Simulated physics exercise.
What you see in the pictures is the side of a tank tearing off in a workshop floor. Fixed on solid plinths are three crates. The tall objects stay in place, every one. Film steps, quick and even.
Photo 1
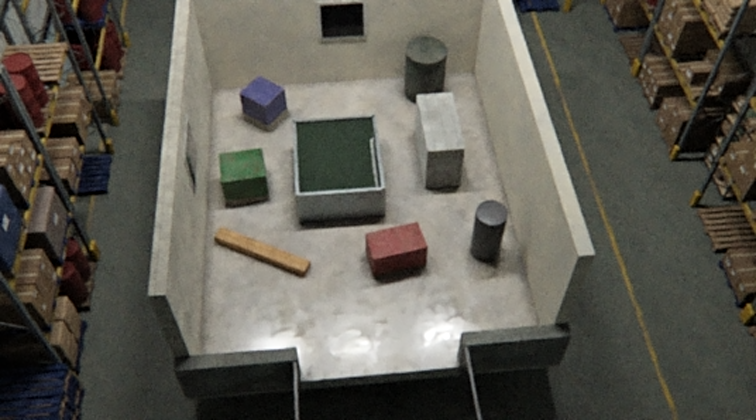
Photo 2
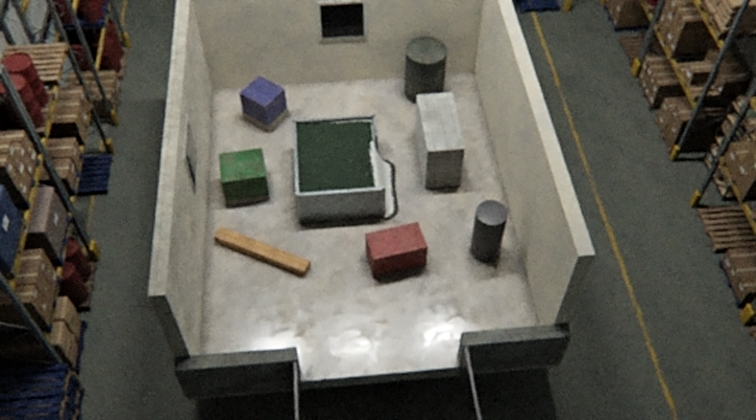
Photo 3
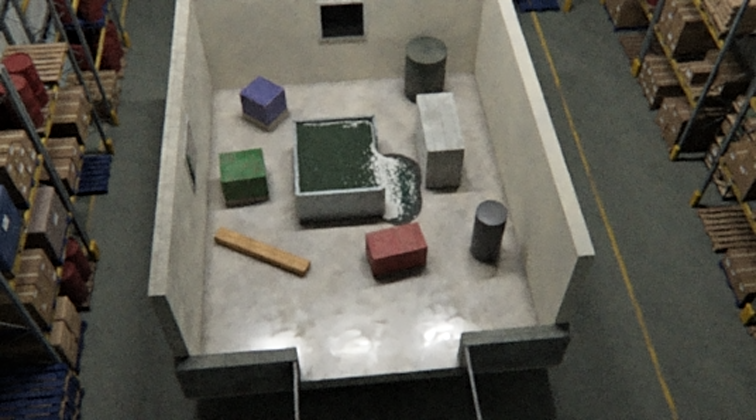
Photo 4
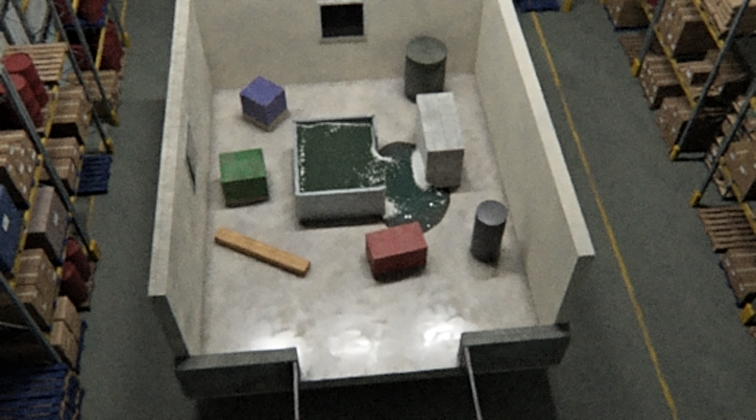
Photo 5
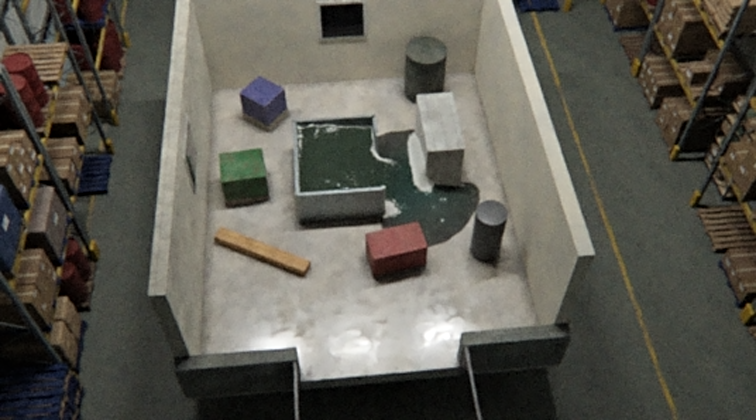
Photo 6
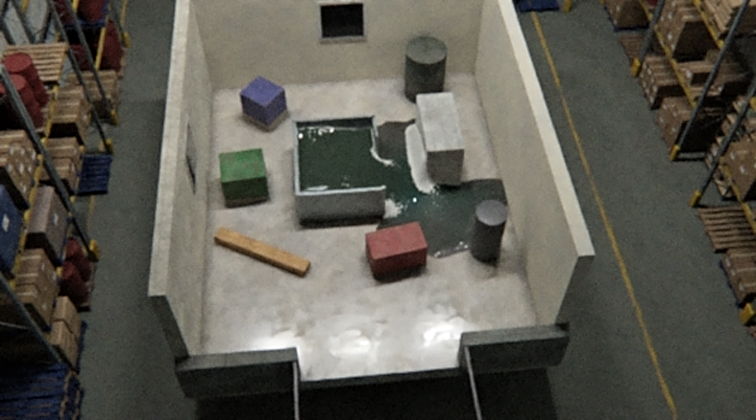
A workshop floor between warehouse racks, seen from high above by a still camera, holds a pale walled enclosure open at the near side. Inside, a tank of dark green water stands among purple and green blocks at left, an orange beam and red block in front, and a pale block and two grey cylinders at right. The tank's right side gives way and water pours out, foaming against the pale block and spreading rightward to the nearer cylinder.
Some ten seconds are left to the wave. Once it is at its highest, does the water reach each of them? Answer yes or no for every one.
Green crate: No, it stays dry; blue crate: No, it stays dry; red crate: Yes, it gets wet.
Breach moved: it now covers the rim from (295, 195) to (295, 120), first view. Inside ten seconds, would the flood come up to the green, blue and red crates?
Result: Green is swamped; blue is swamped; red is swamped.
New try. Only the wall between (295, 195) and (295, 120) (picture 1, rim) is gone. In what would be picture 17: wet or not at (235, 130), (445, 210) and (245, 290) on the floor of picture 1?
In the order given, the spots are swamped, not soaked and swamped.
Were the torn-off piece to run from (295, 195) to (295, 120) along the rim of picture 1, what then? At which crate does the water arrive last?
My pick is the red one.
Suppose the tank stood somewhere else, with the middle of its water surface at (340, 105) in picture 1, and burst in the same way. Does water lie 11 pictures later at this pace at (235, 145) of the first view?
Not reached.
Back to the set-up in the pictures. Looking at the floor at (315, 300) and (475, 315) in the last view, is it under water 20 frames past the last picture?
Result, in sequence: Unwetted; waterlogged.
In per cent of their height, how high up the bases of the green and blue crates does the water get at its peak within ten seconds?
The first comes to 80 per cent and the second to 70 per cent.
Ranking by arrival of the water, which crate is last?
My pick is the one in green.
A moment on, water covers 25 % of the floor; the green crate not reached, the blue crate not reached, the red crate water round its plinth.
Next, water covers 40 % of the floor; the green crate not reached, the blue crate not reached, the red crate water round its plinth.
Then, water covers 55 % of the floor; the green crate not reached, the blue crate water round its plinth, the red crate water round its plinth.
Later, water covers 85 % of the floor; the green crate water round its plinth, the blue crate water round its plinth, the red crate water round its plinth.
In the end, water covers 100 % of the floor; the green crate stayed above the water, the blue crate stayed above the water, the red crate was topped.
